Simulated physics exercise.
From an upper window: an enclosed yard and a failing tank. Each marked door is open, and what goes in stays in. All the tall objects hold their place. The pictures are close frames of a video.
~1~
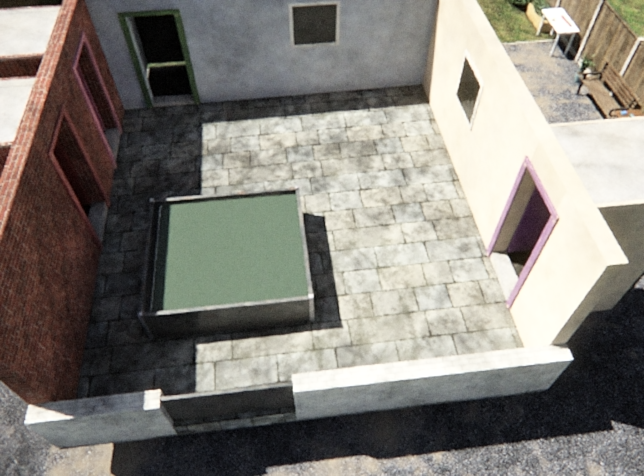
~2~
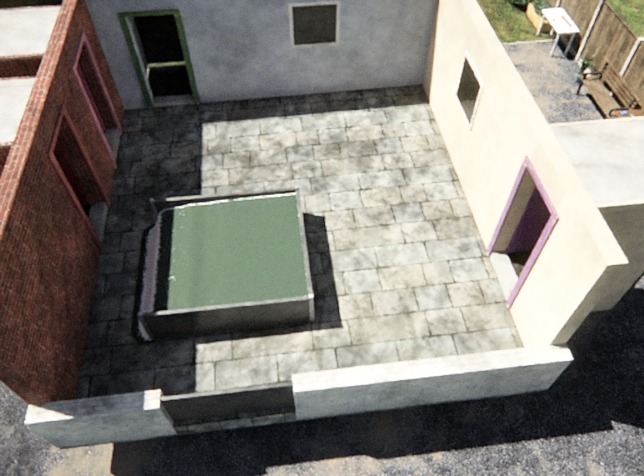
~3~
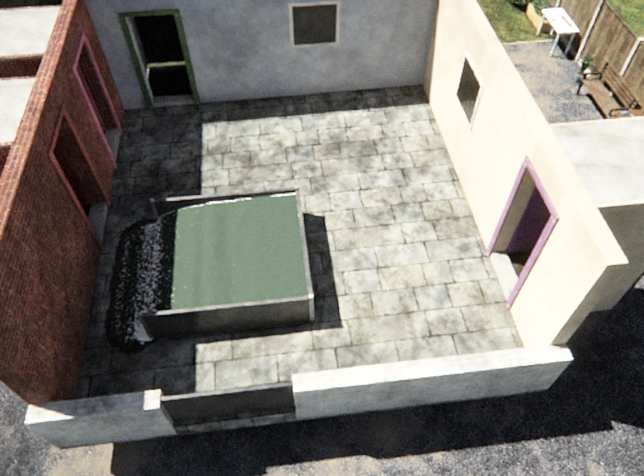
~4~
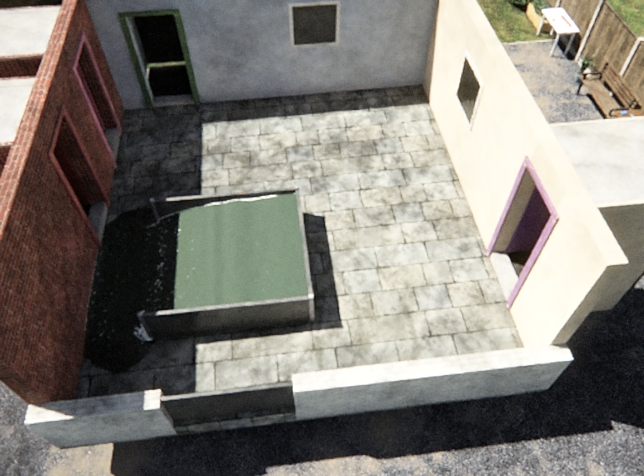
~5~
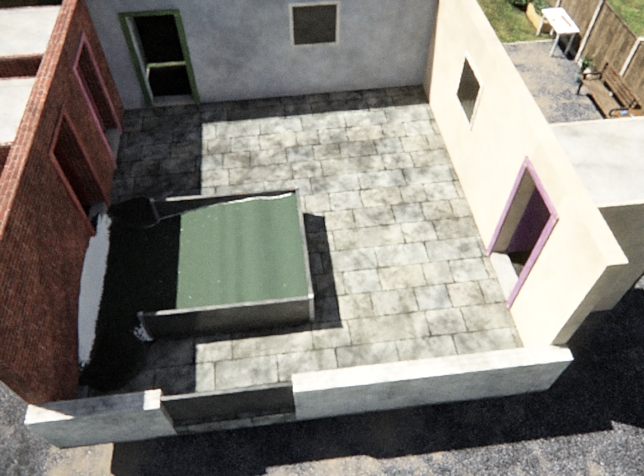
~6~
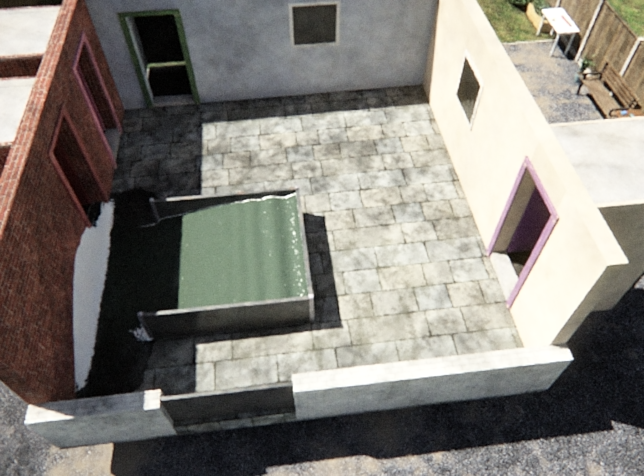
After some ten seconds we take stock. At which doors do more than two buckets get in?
One by one: The purple door stays under that; the pink door stays under that; the red door takes more than that; the green door takes more than that.
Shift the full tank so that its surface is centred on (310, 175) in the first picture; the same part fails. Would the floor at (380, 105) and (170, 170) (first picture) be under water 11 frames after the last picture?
One after the other: No water, under water.
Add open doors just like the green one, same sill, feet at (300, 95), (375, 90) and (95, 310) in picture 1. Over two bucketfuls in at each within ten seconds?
In that order: Is under, lets less in, passes that mark.
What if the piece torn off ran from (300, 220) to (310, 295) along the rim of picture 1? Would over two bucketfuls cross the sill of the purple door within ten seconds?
Then: The purple one passes that mark.
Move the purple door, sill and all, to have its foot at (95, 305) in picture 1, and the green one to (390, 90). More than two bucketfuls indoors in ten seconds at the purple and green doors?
My reading: The purple one goes over, the green one is under.
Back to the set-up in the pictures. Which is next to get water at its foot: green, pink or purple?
First comes the door marked pink.
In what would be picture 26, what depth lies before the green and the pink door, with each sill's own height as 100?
In turn 260 and 40 per cent.
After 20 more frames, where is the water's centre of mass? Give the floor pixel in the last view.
At about (190, 266).
A moment on, water covers 15 % of the floor; the purple door not reached, the pink door wet at the sill, nothing in, the red door over two buckets in, the green door not reached.
Next, water covers 30 % of the floor; the purple door not reached, the pink door wet at the sill, nothing in, the red door over two buckets in, the green door wet at the sill, nothing in.
Then, water covers 45 % of the floor; the purple door not reached, the pink door wet at the sill, nothing in, the red door far over two buckets in, the green door over two buckets in.
Later, water covers 80 % of the floor; the purple door wet at the sill, nothing in, the pink door wet at the sill, nothing in, the red door far over two buckets in, the green door far over two buckets in.
In the end, water covers 100 % of the floor; the purple door wet at the sill, nothing in, the pink door wet at the sill, nothing in, the red door far over two buckets in, the green door far over two buckets in.
